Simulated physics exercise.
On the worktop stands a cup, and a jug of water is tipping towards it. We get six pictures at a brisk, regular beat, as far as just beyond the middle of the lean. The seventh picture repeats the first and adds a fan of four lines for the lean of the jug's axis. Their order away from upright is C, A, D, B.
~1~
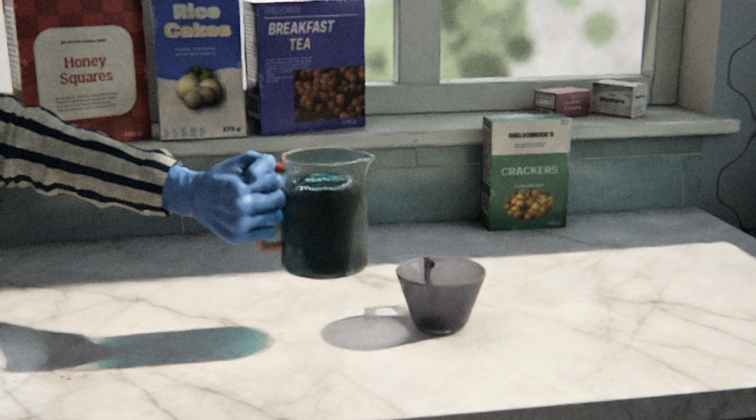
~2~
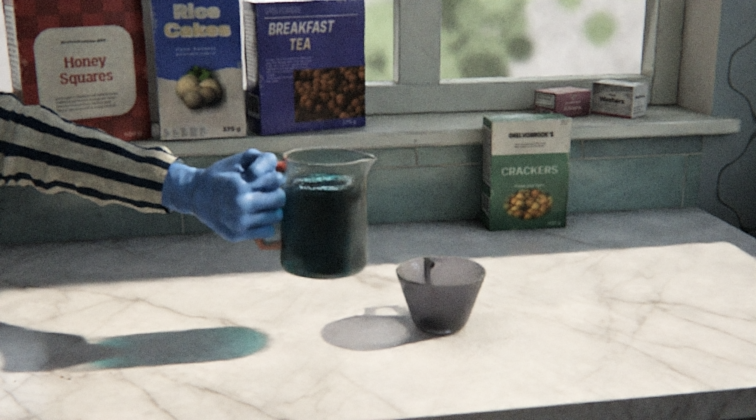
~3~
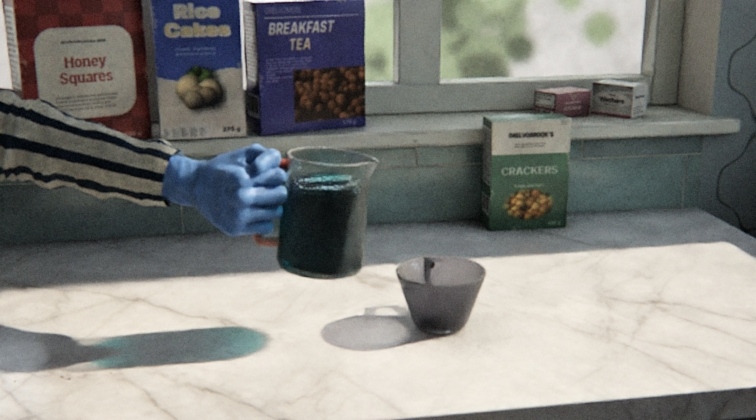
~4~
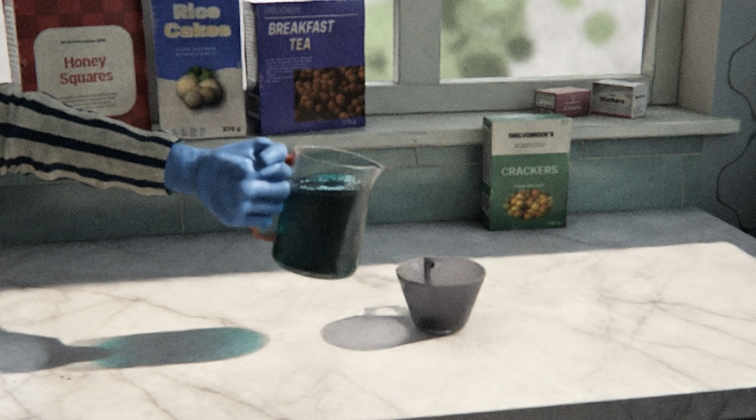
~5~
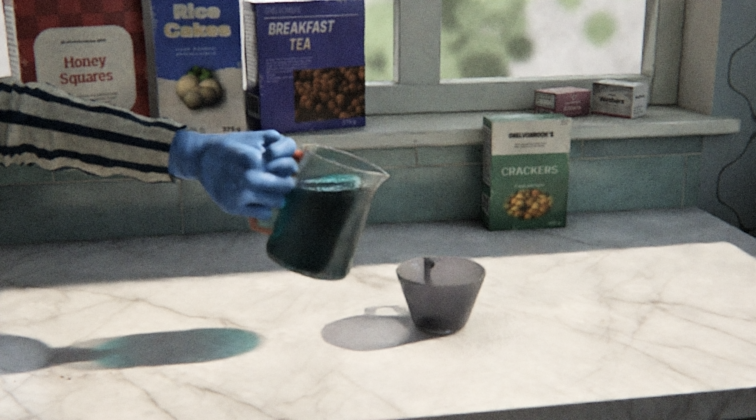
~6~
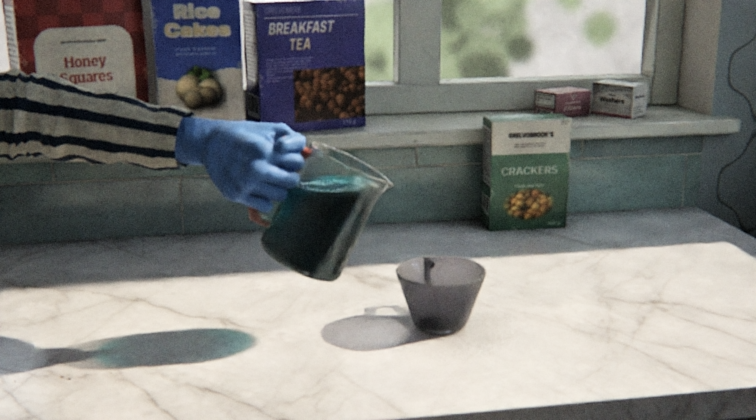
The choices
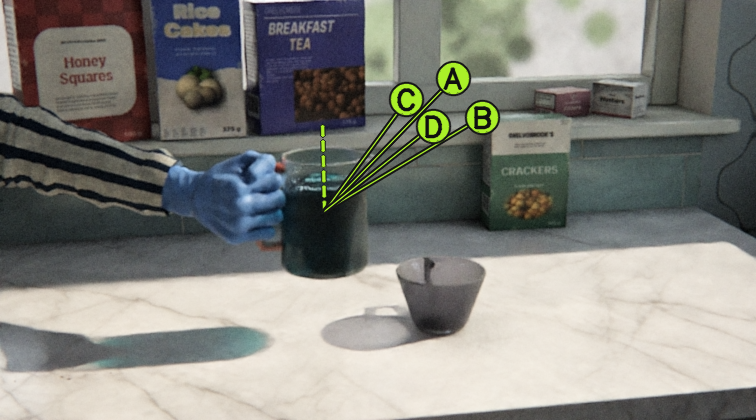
A blue-gloved hand in a striped sleeve held a glass jug of dark teal liquid above a marble worktop, then gradually tilted it rightward near a small grey cup, with nothing leaving the lip.
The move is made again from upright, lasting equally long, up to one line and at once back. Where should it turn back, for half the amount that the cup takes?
Go for B.
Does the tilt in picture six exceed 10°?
Yes.
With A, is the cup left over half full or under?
Under.
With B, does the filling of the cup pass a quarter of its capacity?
Yes, it does.
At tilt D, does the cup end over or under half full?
Under half.
On the marked copy, A at (441, 90); B at (467, 125); C at (397, 113); D at (419, 135).
If A is chosen, the cup ends with about 15 % of what it can hold.
If B is chosen, the cup ends with about 48 % of what it can hold.
If C is chosen, the cup ends with about 6 % of what it can hold.
If D is chosen, the cup ends with about 29 % of what it can hold.
